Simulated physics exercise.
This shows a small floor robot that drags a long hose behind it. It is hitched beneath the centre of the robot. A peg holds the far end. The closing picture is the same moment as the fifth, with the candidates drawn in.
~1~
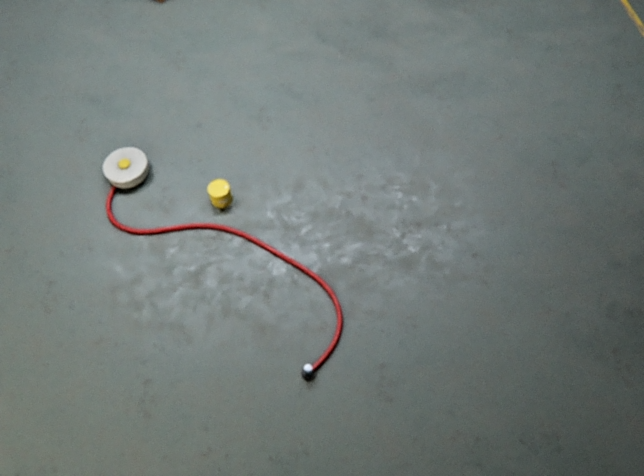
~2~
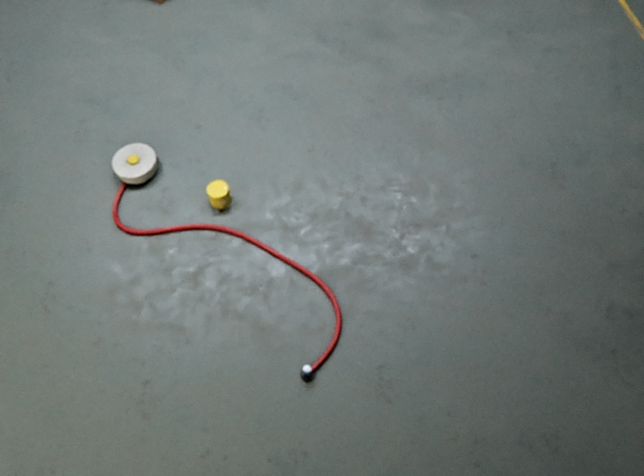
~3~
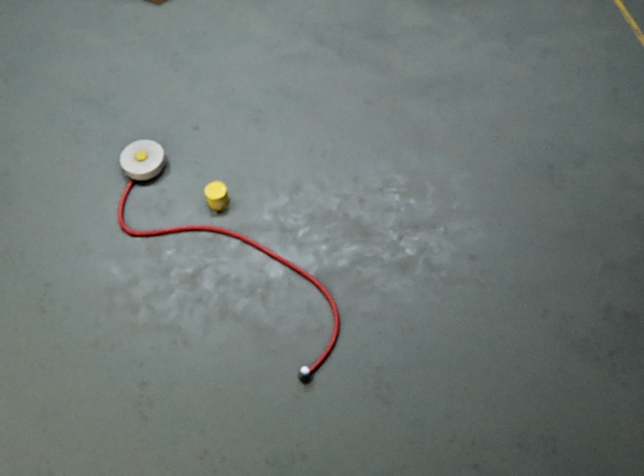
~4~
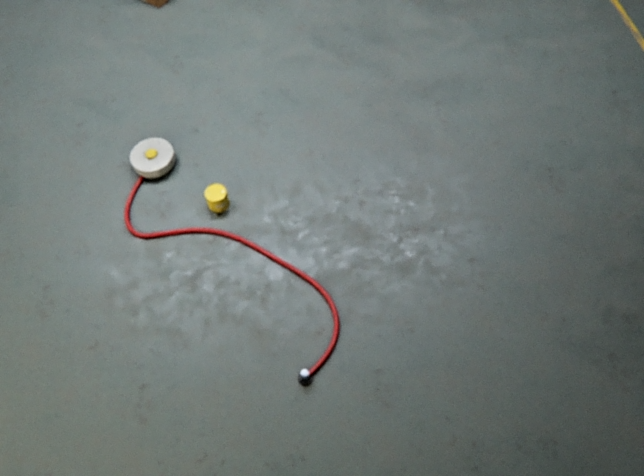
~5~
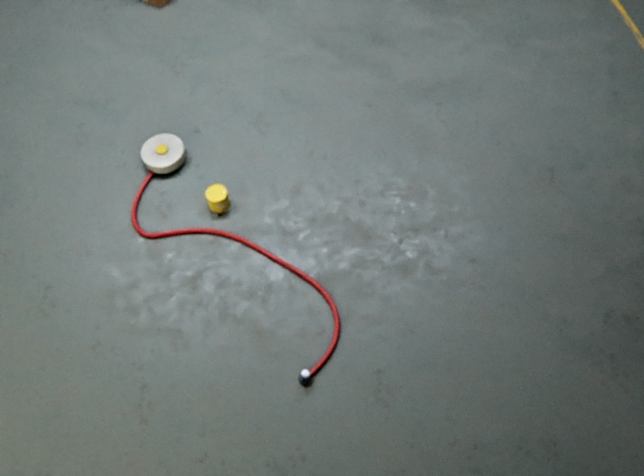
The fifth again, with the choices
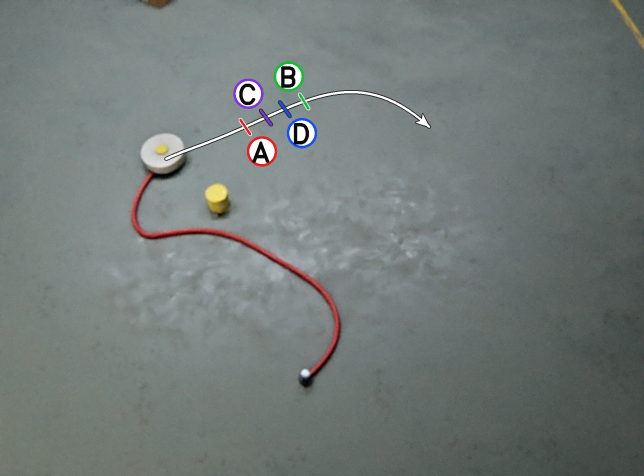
A smooth grey floor with a patch of pale, whitish smudges across its middle is seen from above at an angle. A round white robot with a yellow centre sits at the upper left, a red hose curving from it past a small yellow pot to a small peg at lower centre. The robot glides slowly right and slightly up, shifting the nearby hose, while the view drifts very slightly.
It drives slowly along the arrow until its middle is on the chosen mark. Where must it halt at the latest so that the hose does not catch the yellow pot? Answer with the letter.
It should halt at C.
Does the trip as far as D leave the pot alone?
No.
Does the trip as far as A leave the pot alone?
Yes.
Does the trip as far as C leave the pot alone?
Yes.
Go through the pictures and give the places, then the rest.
In the first picture, robot (127, 168); peg (309, 371); yellow pot (220, 194).
In the second picture, robot (136, 164); peg (308, 372).
In the third picture, robot (144, 161); peg (305, 373).
In the fourth picture, robot (153, 158); peg (305, 376).
In the fifth picture, robot (164, 154); peg (306, 376); yellow pot (218, 199).
On the marked copy, A at (245, 127); B at (304, 101); C at (266, 118); D at (285, 109); the route from (166, 159) via (301, 103) to (429, 127).
With C. Early on, robot (200, 140), middle of the hose (239, 240).
Further on, robot (237, 125), middle of the hose (239, 240).
At the end, robot (265, 113), middle of the hose (239, 240); nothing has been touched.
As for the rest, A is safe but short; B brings the hose against the pot; D brings the hose against the pot.
